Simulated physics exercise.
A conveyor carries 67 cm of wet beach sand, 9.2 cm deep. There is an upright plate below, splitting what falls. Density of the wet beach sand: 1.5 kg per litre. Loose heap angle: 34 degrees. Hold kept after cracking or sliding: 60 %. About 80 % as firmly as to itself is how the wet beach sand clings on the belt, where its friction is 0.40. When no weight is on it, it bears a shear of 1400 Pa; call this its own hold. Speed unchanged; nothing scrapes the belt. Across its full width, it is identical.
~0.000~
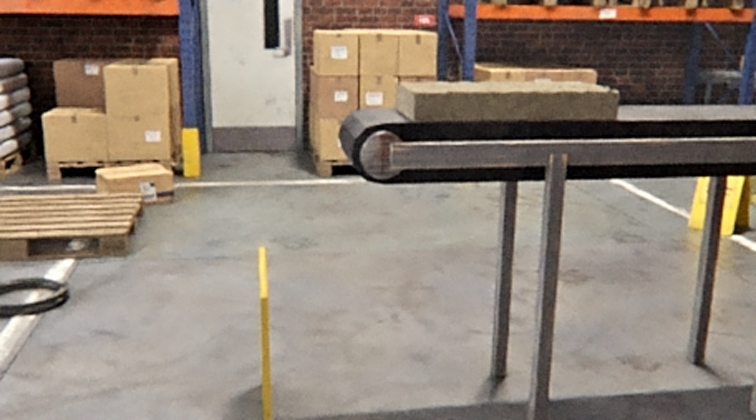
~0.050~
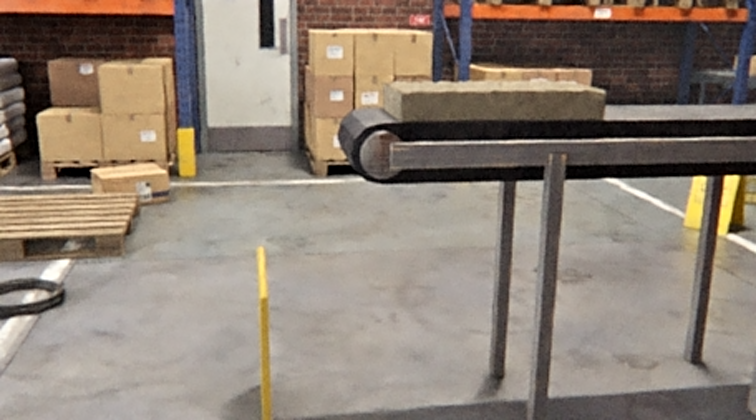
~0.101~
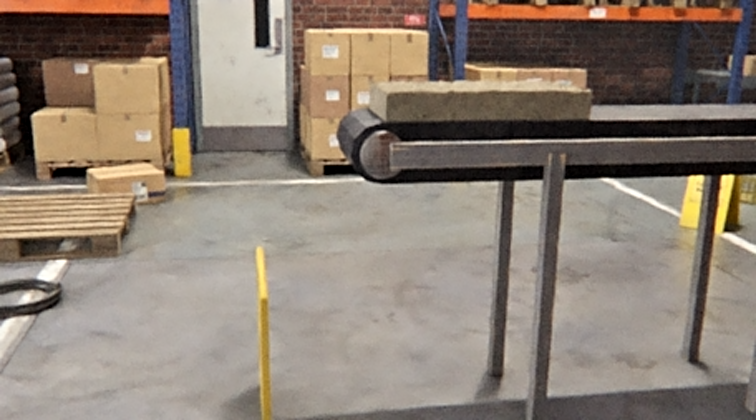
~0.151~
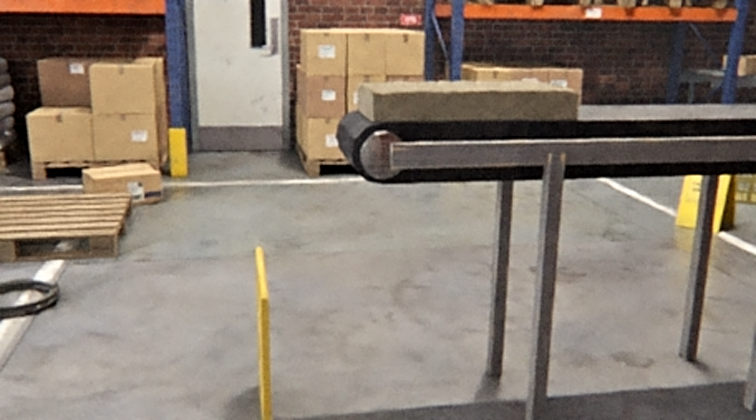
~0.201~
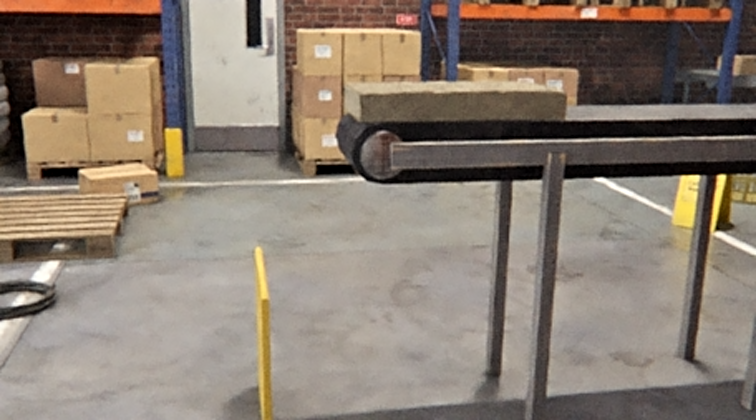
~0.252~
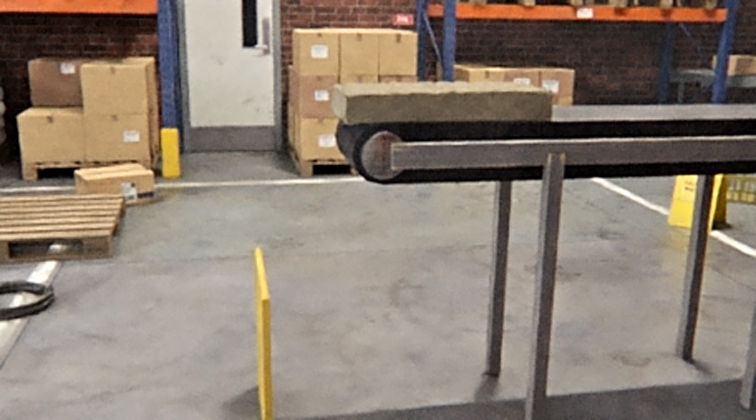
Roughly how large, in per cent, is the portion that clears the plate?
My estimate is roughly 56 per cent.
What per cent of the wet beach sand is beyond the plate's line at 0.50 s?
Some 0 in a hundred.
By 0.50 s, 0 % is beyond the plate's line.
By 0.79 s, 19 % is beyond the plate's line.
By 1.08 s, 42 % is beyond the plate's line.
By 1.37 s, 57 % is beyond the plate's line.
By 2.61 s, at the end, 56 % is beyond the plate's line.
